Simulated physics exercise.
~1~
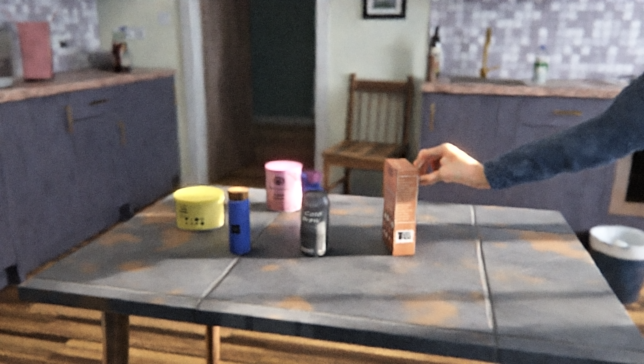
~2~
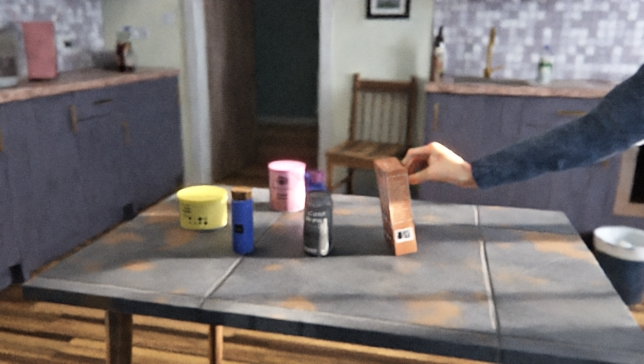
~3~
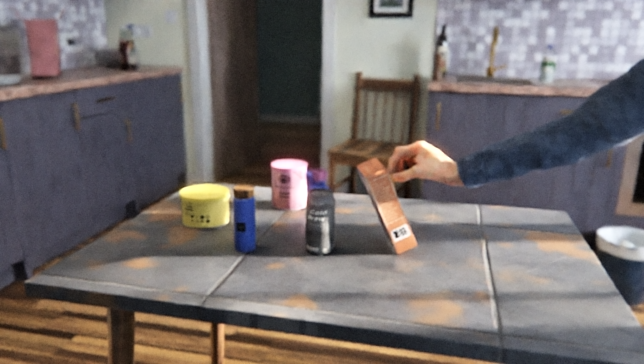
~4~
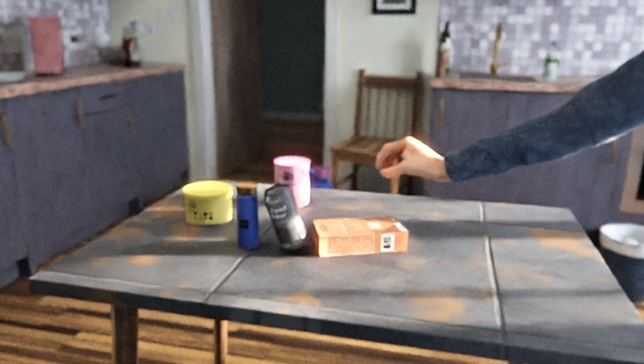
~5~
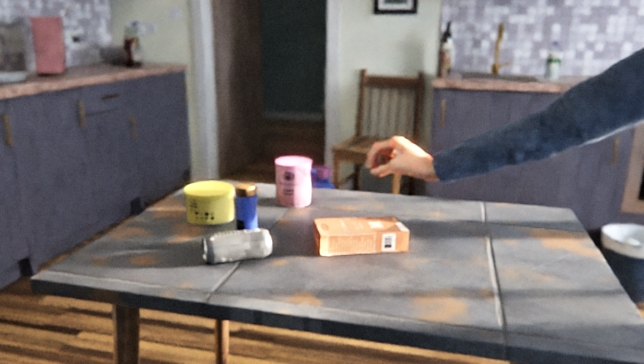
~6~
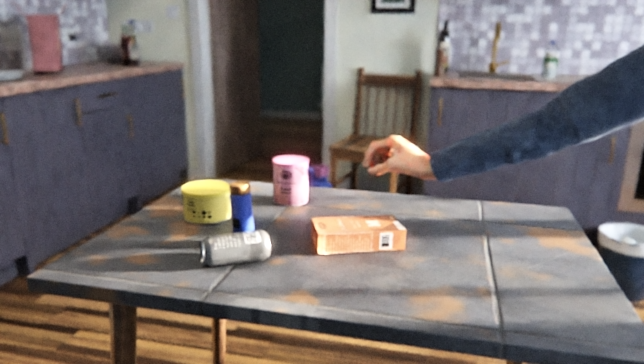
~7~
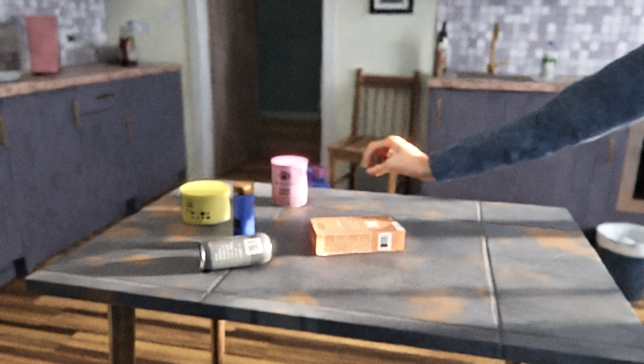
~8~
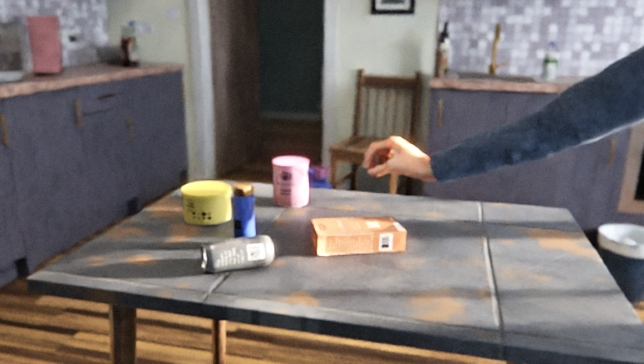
A hand in a dark blue sleeve reaches in from the right over a grey tiled table in a kitchen, seen from the front by a slightly swaying camera. A yellow tub, a blue bottle with a gold cap, a pink tin, a grey can and an upright orange packet stand on it. The fingers push the packet's upper part left until it leans, then it falls onto its side. The grey can tilts left and topples in front of the blue bottle. The packet and can end lying down, while the hand hovers and the others stand.
